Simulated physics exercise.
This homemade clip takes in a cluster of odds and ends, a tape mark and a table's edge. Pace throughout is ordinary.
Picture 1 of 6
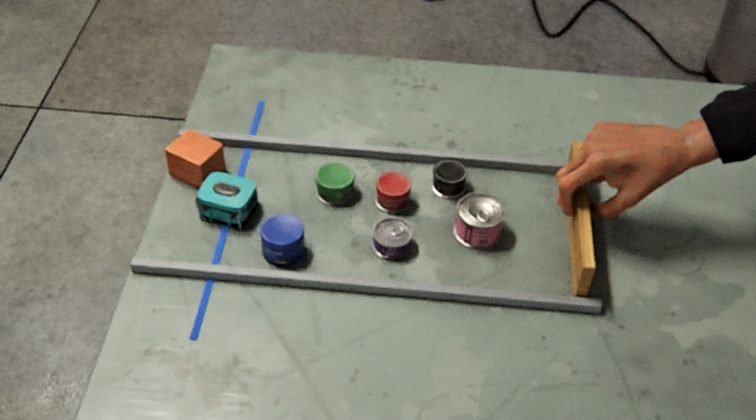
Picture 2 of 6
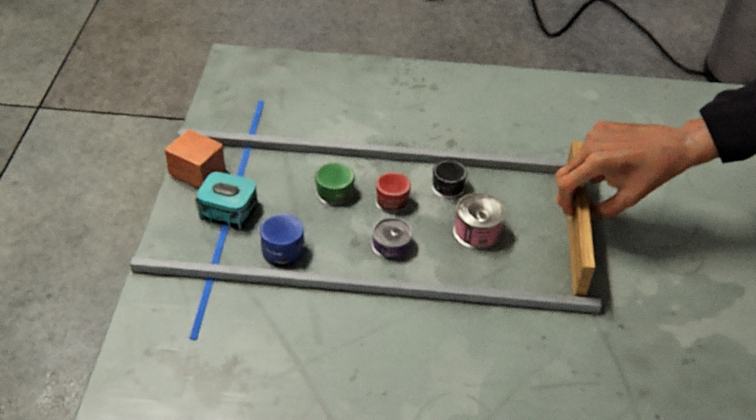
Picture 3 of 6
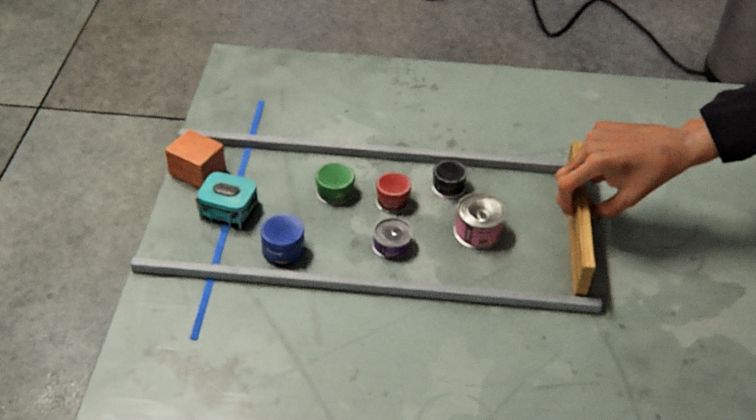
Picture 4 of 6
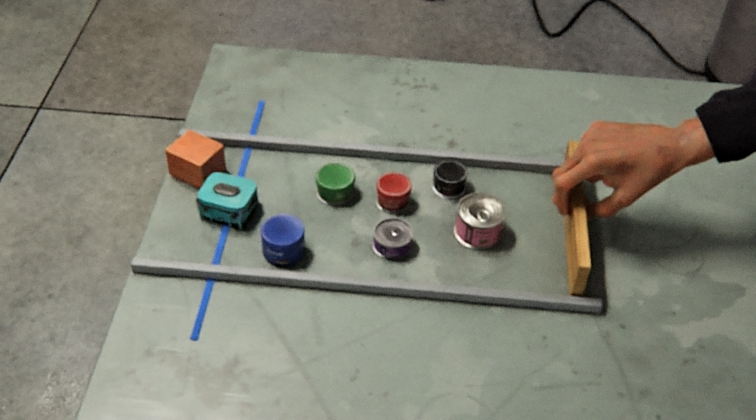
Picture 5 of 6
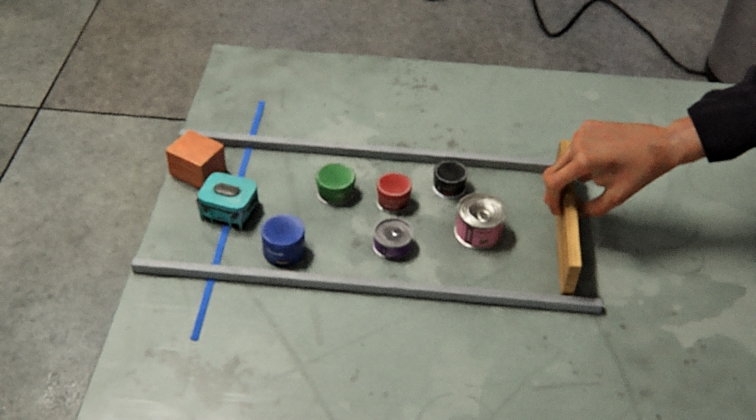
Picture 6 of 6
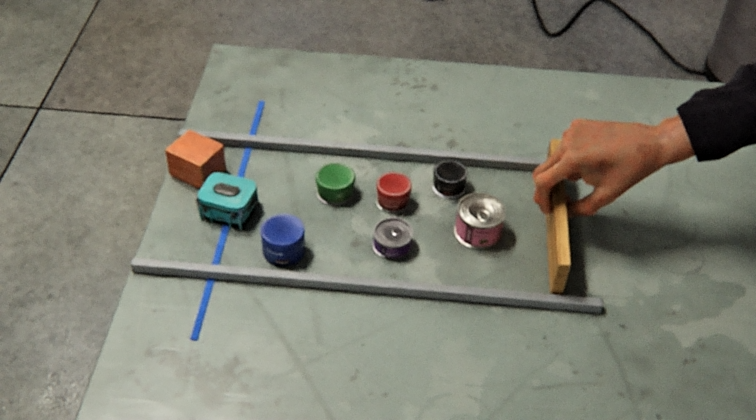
A grey-green tabletop on a tiled floor is seen from above at an angle, with two parallel grey rails laid across it. Between them, an orange block and turquoise case sit near blue tape at the left, with blue, green, red, black, purple and pink containers toward the right. A hand holds a wooden board upright at the right, then slides it slightly left; everything else and the camera stay still.
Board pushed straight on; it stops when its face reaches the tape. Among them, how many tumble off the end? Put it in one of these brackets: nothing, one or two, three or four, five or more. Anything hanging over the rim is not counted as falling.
Missing: Below three, above nil.
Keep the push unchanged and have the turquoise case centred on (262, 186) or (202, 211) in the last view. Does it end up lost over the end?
Turquoise case: Holds firm; holds firm.
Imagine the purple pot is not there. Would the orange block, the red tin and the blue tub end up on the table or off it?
I'd say the orange block does not stay, the red tin stays up, and the blue tub stays up.
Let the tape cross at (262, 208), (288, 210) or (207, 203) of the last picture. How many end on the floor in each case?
0, 0, 4.
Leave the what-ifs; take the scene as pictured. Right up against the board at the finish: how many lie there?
4.
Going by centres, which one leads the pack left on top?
Turquoise case.
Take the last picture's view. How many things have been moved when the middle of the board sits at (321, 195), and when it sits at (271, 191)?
Well, it's 6 at the first one and 8 at the second.
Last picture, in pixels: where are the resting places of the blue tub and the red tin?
First (158, 234), then (221, 176).
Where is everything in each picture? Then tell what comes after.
The first frame shows orange block (196, 159); turquoise case (228, 200); blue tub (283, 240); board (579, 217); tape (232, 205).
The second frame shows turquoise case (228, 200); red tin (393, 193).
The third frame shows blue tub (283, 240); pink pot (480, 221).
The fourth frame shows orange block (196, 160); green pot (335, 184).
The fifth frame shows turquoise case (229, 201); black tin (450, 180).
The sixth frame shows orange block (196, 160); turquoise case (229, 201); blue tub (283, 240); board (556, 215); tape (232, 205).
Soon after, none off yet; orange block at rest near (196, 160); turquoise case at rest near (229, 201); blue tub at rest near (283, 240).
Then, none off yet; orange block at rest near (196, 160); turquoise case at rest near (229, 201); blue tub moved a little near (261, 239).
At rest, the number that fall off is one or two; fallen, orange block.
